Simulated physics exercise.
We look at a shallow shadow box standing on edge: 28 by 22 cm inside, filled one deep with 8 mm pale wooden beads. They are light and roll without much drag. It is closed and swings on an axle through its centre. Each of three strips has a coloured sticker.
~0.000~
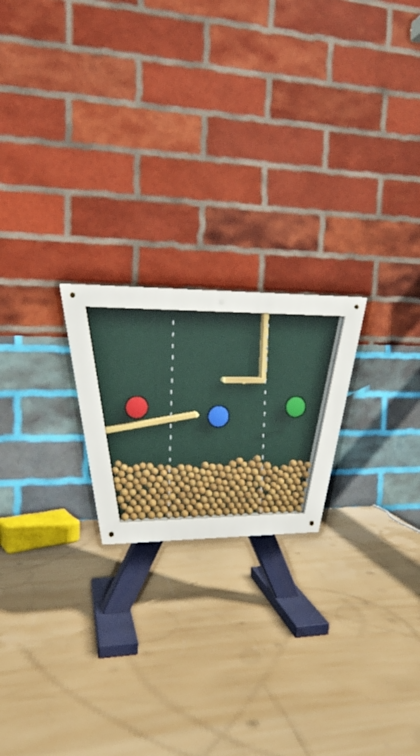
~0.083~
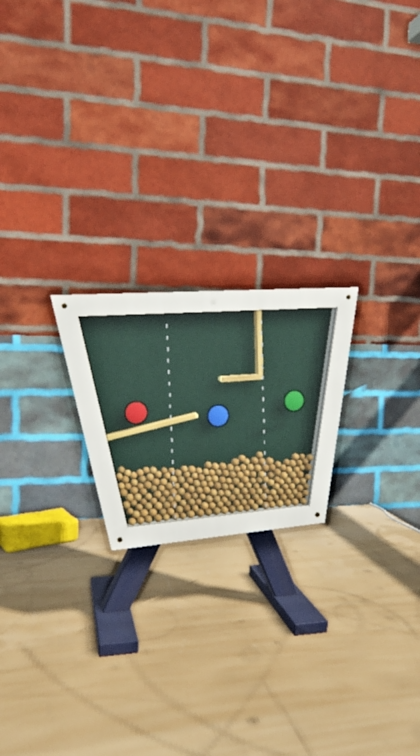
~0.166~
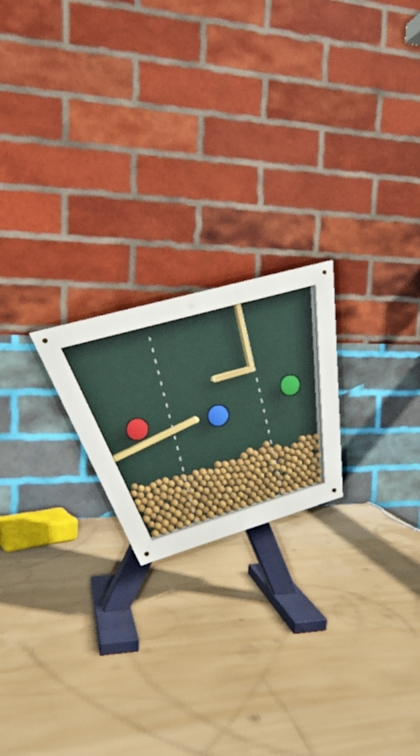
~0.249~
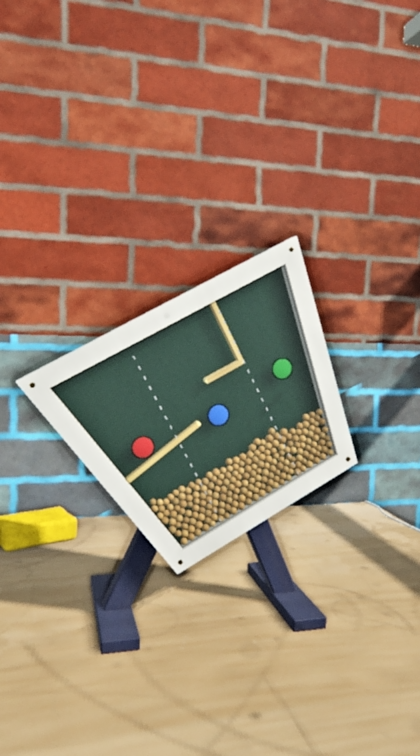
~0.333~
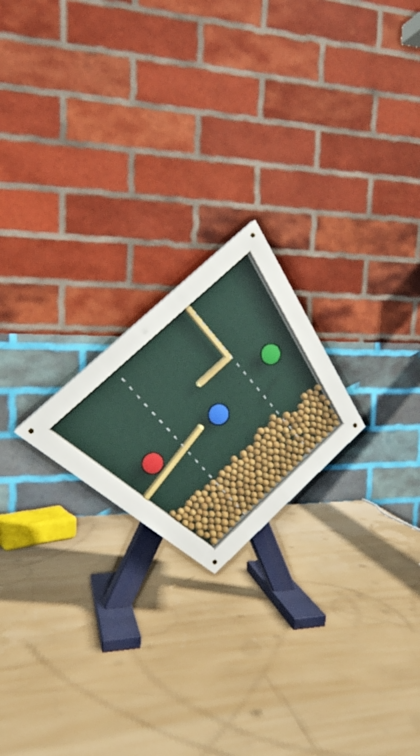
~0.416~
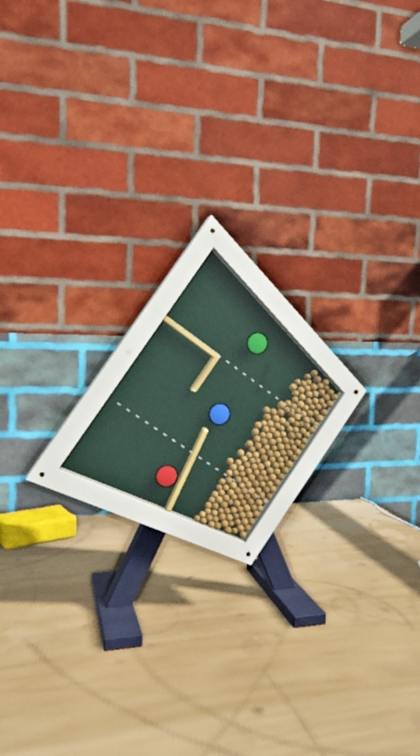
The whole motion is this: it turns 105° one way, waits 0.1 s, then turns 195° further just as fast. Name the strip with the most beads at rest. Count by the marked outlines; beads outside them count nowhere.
It is green.
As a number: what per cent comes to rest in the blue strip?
About 20 per cent.
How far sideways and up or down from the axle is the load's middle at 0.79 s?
Some 7 cm right and 3 cm below.
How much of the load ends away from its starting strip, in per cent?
Some 90 per cent.
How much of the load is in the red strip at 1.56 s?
Roughly 45 per cent.
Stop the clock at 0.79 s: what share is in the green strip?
Some 0 per cent.
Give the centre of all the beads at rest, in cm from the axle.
Some 6 cm right and 7 cm below.
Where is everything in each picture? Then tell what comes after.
The first frame shows level; about 210 beads; load centre (214, 489); top bead (257, 459); red (137, 407), blue (219, 416), green (296, 407).
The second frame shows turned 4° anticlockwise; load centre (219, 488); top bead (259, 455).
The third frame shows turned 16° anticlockwise; load centre (233, 484); top bead (316, 437); wall ends (196, 420), (214, 379).
The fourth frame shows turned 29° anticlockwise; load centre (248, 476); top bead (319, 412).
The fifth frame shows turned 43° anticlockwise; load centre (260, 466); top bead (318, 388).
The sixth frame shows turned 56° anticlockwise; load centre (268, 457); top bead (314, 373); red (167, 476), blue (220, 414), green (257, 343).
By 0.79 s, it stands 105° anticlockwise; the beads' middle is 7 cm right of and 3 cm below the centre; red 50 %, blue 50 %.
By 1.56 s, it has come round 202° anticlockwise; the beads' middle is 3 cm right of and level with the centre; red 45 %, blue 45 %, green 15 %.
By 2.23 s, it has come round 300° anticlockwise; the beads' middle is 7 cm right of and 5 cm below the centre; blue 25 %, green 75 %.
Settled by 3.0 s, it has come round 300° anticlockwise; red 0 %, blue 20 %, green 80 %.
